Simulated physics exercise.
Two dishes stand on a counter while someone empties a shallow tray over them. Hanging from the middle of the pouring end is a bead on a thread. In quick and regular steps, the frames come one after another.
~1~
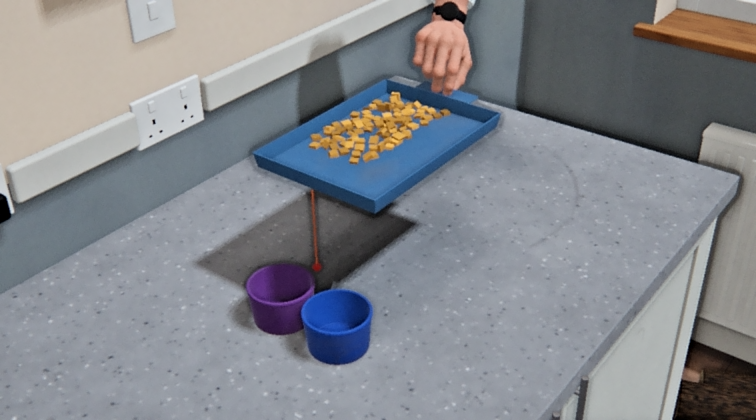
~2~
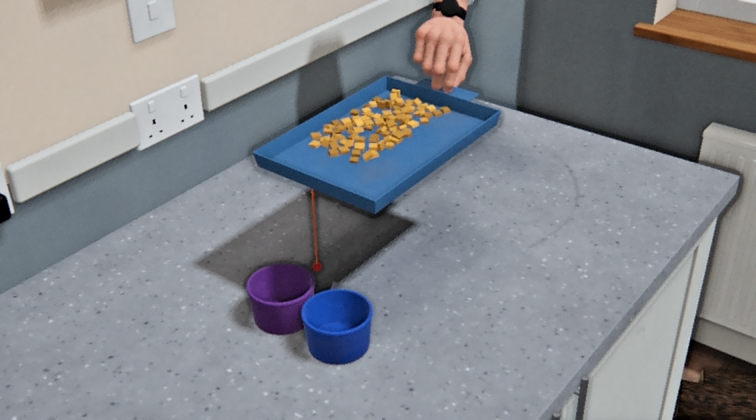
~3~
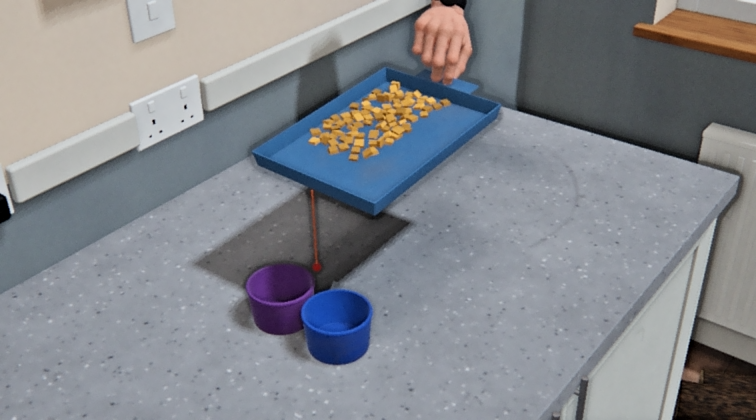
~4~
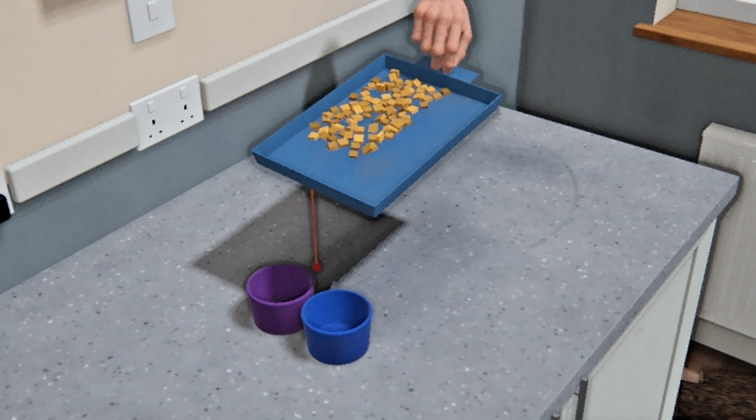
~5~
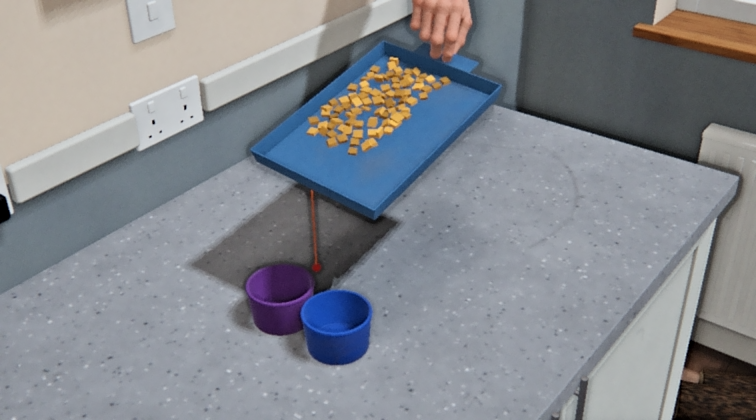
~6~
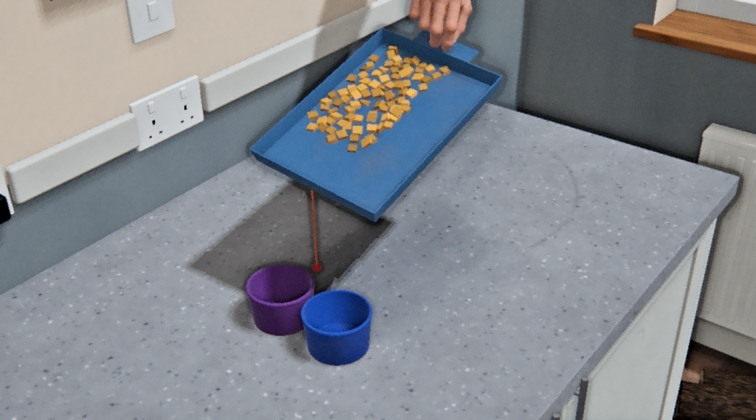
A hand raised the far end of a blue tray of small golden cereal squares, tilting it gradually steeper above a counter, while the purple and blue dishes and the red bead on its thread stayed still.
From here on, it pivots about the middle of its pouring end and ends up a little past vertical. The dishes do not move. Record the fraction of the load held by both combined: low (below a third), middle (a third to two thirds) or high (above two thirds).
Fraction held by both: Middle.
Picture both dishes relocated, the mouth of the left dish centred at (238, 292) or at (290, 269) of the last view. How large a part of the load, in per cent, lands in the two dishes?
First placement: Some 10 %; second placement: Some 50 %.
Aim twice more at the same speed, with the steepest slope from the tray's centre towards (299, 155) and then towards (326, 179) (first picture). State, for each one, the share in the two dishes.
Shares, approx.: 0 %, then 70 %.
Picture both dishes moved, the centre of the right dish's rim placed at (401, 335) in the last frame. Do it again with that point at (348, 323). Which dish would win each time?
The one on the left side, and then the one on the right side.
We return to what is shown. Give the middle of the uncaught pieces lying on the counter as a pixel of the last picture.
My estimate puts the centre near (385, 342).
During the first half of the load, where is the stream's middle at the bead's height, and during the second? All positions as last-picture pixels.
First close to (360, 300), next close to (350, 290).
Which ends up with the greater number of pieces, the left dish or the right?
Fuller at the end: The rightward dish.
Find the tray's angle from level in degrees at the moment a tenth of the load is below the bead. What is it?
Roughly 75°.
Just after the last frame, tray tipped steeply; almost all on the tray; just a few in the air.
A moment on, tray tipped past a quarter turn; roughly two thirds on the tray; roughly a quarter in the right dish; just a few in the left dish; about a tenth outside both.
Further on, tray tipped past a quarter turn; roughly half in the right dish; just a few in the left dish; roughly half outside both.
When it is over, tray tipped past a quarter turn; roughly half in the right dish; just a few in the left dish; roughly half outside both.
